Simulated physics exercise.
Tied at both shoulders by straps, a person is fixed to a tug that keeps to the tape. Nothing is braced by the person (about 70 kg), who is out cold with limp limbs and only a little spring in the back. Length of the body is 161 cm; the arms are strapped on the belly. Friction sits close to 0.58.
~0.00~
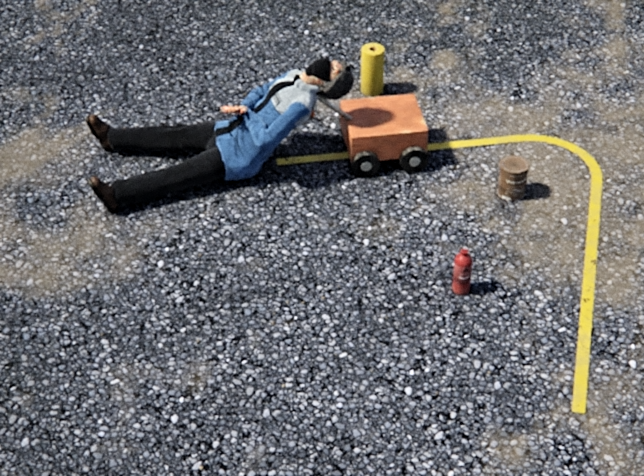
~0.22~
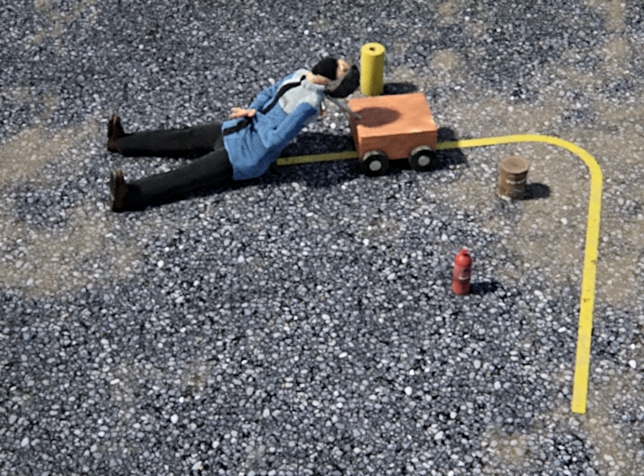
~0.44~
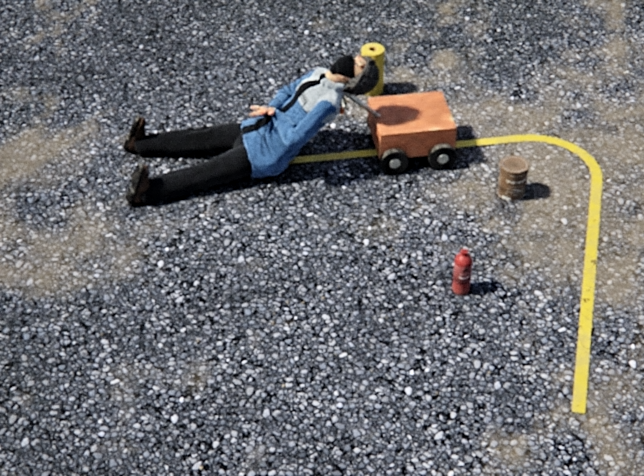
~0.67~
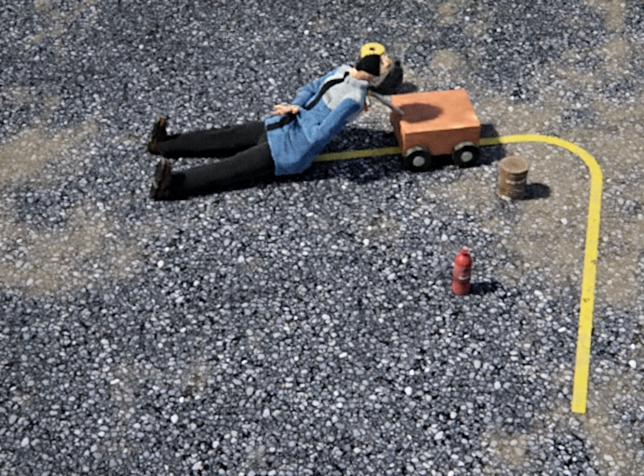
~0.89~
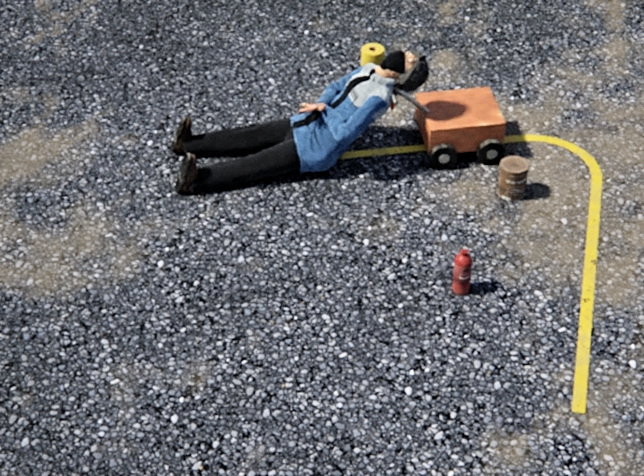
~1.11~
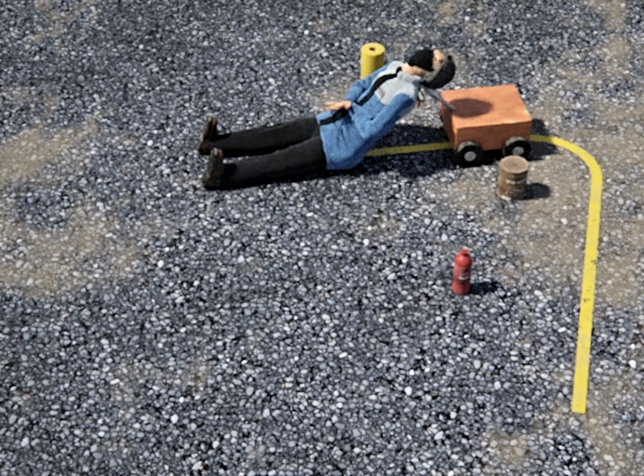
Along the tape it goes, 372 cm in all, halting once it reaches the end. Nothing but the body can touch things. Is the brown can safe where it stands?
In the end the brown can moves.
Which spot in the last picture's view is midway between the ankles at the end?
My guess is somewhere near (562, 244).
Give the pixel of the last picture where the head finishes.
(594, 340).
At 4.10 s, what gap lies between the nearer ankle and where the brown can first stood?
About 40 cm.
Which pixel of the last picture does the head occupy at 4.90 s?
Estimated position: Around (599, 269).
After 2.40 s the brown can is where it stood, near (513, 179) in the last picture's view; the red bottle where it stood; the nearer ankle is 84 cm from that spot.
After 3.30 s the brown can is where it stood, near (513, 179) in the last picture's view; the nearer ankle is 59 cm from that spot.
After 4.10 s the brown can is 11 cm from where it stood, near (510, 191) in the last picture's view; the red bottle where it stood; the nearer ankle is 38 cm from that spot.
After 4.90 s the brown can is 26 cm from where it stood, near (505, 206) in the last picture's view; the nearer ankle is 5 cm from that spot.
By 5.8 s, brown can gets knocked; red bottle stays put; yellow post stays put.
